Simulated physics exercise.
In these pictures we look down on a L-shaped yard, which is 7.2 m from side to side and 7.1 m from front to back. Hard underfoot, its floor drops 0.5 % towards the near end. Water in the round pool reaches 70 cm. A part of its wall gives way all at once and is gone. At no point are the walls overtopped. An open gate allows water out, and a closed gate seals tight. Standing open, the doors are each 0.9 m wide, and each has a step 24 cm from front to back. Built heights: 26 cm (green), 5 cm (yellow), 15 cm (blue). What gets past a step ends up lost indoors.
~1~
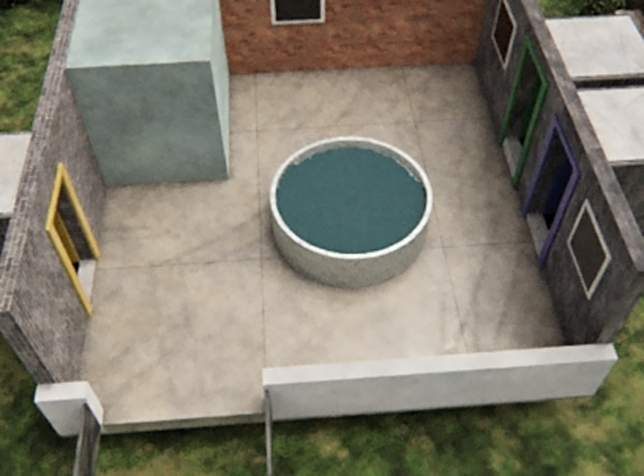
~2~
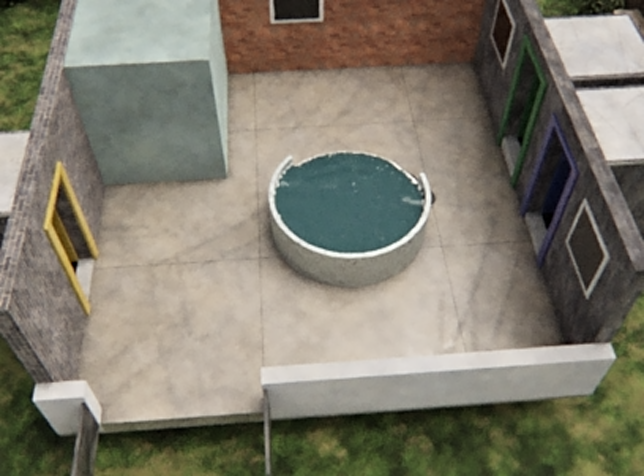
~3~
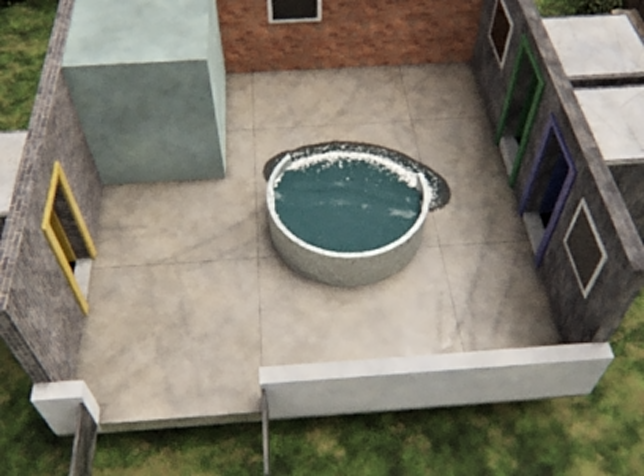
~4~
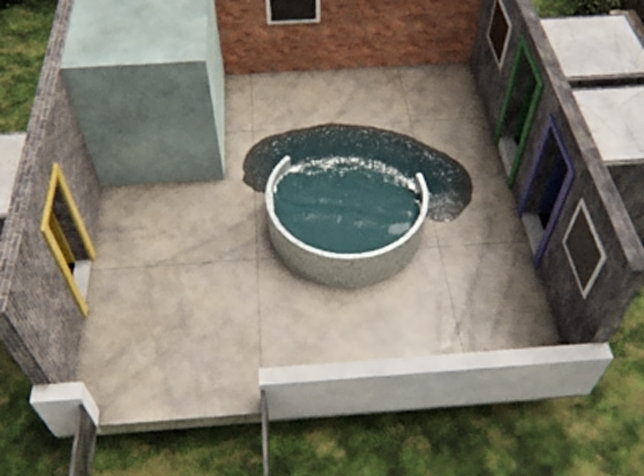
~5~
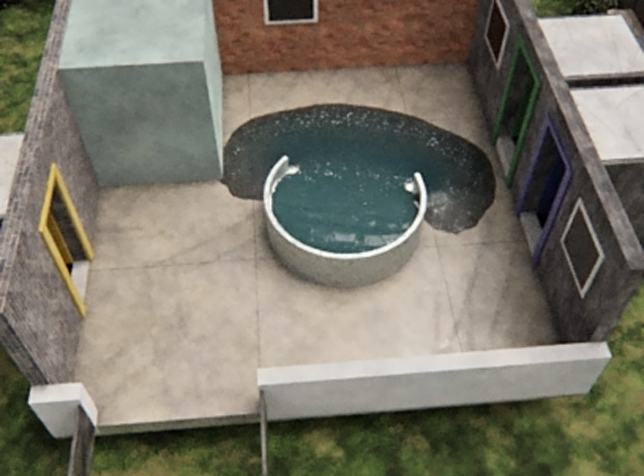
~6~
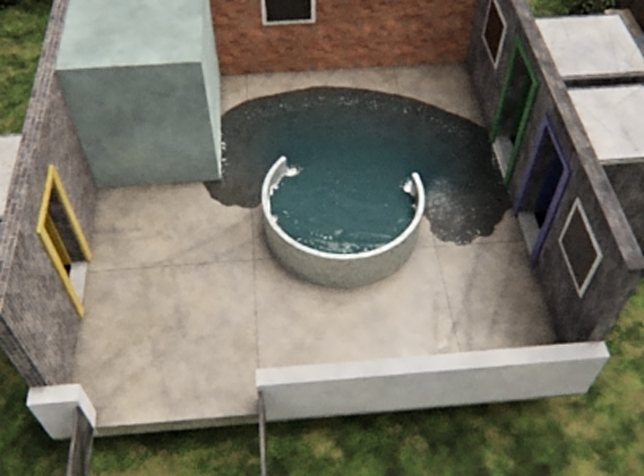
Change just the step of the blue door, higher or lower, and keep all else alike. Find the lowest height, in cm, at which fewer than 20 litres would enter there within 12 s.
I would say 6 cm.
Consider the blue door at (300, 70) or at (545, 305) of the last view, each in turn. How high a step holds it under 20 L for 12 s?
24 and 7.5 cm.
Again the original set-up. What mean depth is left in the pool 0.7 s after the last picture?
On average, around 35 cm.
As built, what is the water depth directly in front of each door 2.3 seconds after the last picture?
Depths, in cm - green: 9, yellow: 0, blue: 2.
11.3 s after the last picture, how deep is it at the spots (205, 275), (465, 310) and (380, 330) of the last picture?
First spot about 5 cm, second about 8 cm, third about 5 cm.
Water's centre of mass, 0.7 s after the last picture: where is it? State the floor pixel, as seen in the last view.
Around (350, 172).
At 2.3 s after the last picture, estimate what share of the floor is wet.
The wet part is about 45 per cent.
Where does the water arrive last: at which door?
Yellow.
Then, 0.7 s after the last picture water covers 40 % of the floor, deepest (40 cm) near (458, 64); 5 cm at the blue door, 0 litres in over its 15 cm step.
Then, 2.3 s after the last picture water covers 45 % of the floor, deepest (36 cm) near (425, 72); 2 cm at the blue door, 0 litres in over its 15 cm step.
Then, 11.3 s after the last picture water covers 95 % of the floor, deepest (12 cm) near (546, 373); 8 cm at the blue door, 0 litres in over its 15 cm step.
At the blue door as built, the water peaked near 10 cm, 6.1 s after the last picture.
With a step of 5 cm, 29 litres would have come in within the 12 s; with 6.5 cm, 13 litres. So under 20 litres takes about 6 cm.
